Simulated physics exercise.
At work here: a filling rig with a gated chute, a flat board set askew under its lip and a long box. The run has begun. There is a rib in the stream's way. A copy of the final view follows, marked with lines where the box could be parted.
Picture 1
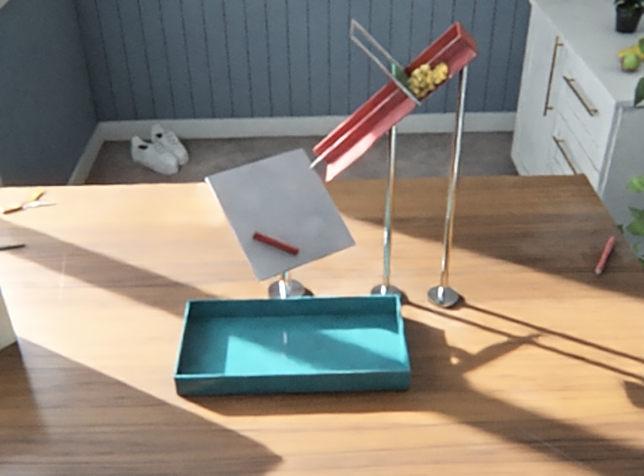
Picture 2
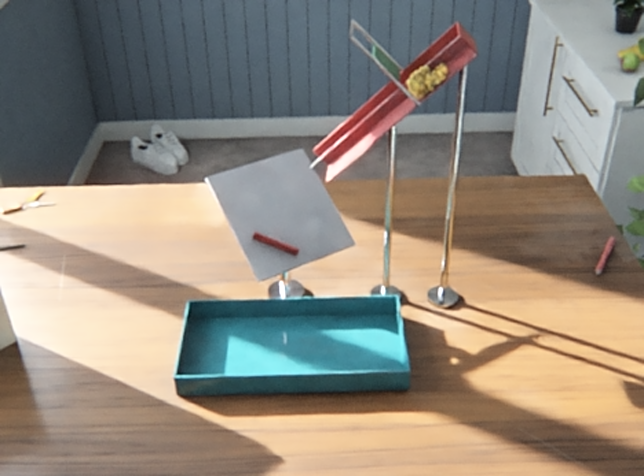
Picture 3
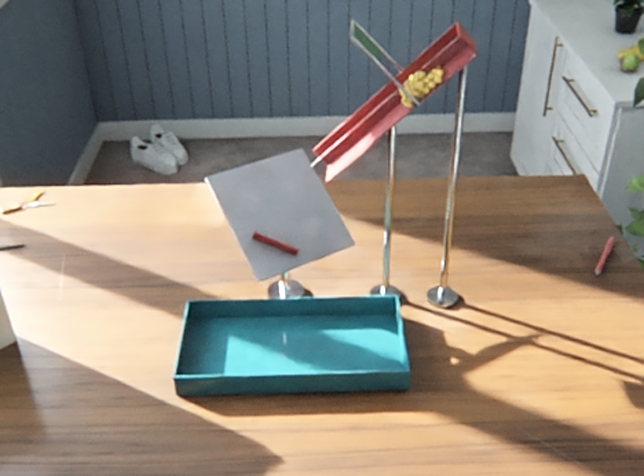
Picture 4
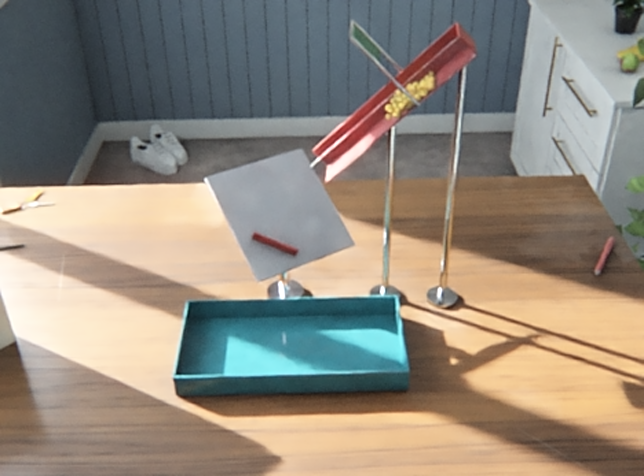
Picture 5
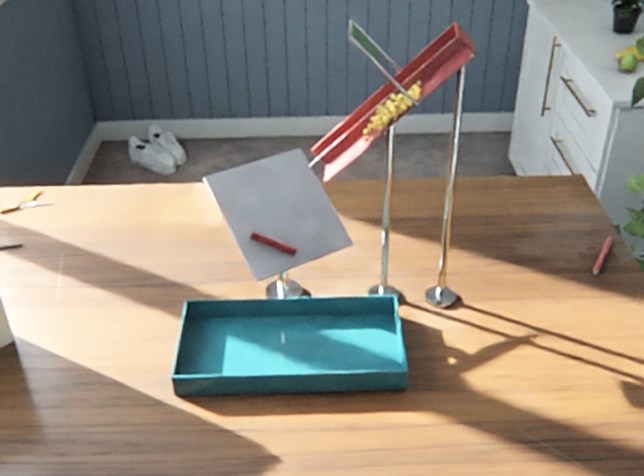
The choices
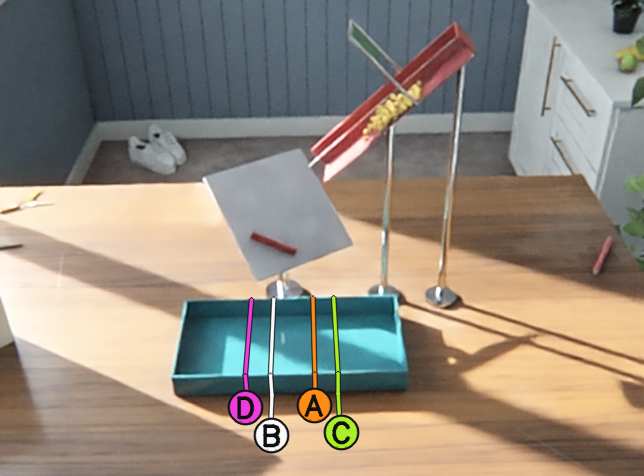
A red chute on two thin metal stands slopes down to the left above a wooden table, seen from slightly above in a sunlit room with blue panelled walls and white shoes behind. Below it are a tilted grey board with a dark red strip and an empty teal box. The chute's gate shifts, and yellow puffs slide down the chute, spreading out, while the view stays almost still.
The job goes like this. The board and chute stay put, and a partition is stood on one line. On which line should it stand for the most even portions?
Choose C.
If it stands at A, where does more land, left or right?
Right.
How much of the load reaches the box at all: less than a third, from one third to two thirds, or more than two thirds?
It is more than two thirds.
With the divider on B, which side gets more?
The right side.
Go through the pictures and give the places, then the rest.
The first frame shows load behind the gate (424, 82), puffed corn balls; lip of the chute (328, 174), sloping fairly steeply.
The second frame shows middle of the board (282, 211), tilted fairly steeply; middle of its low edge (310, 262); of its high edge (256, 162).
The third frame shows front corners of the box (174, 377) and (409, 370), empty; front of the load (406, 98).
The fourth frame shows middle of the load (409, 99); its front (389, 117), roughly a quarter of the way to the lip; rib from (254, 233) to (298, 251).
The fifth frame shows middle of the load (395, 109); its front (366, 132), roughly half of the way to the lip.
On the marked copy, line A crosses the front rim at (314, 373); line B crosses the front rim at (270, 374); line C crosses the front rim at (338, 372); line D crosses the front rim at (245, 375).
If A is chosen, of what is caught, about a tenth on the left of the divider, the larger part on the right.
If B is chosen, of what is caught, about a tenth on the left of the divider, the larger part on the right.
If C is chosen, of what is caught, roughly two thirds on the left of the divider, roughly a third on the right.
If D is chosen, of what is caught, about a tenth on the left of the divider, almost all on the right.
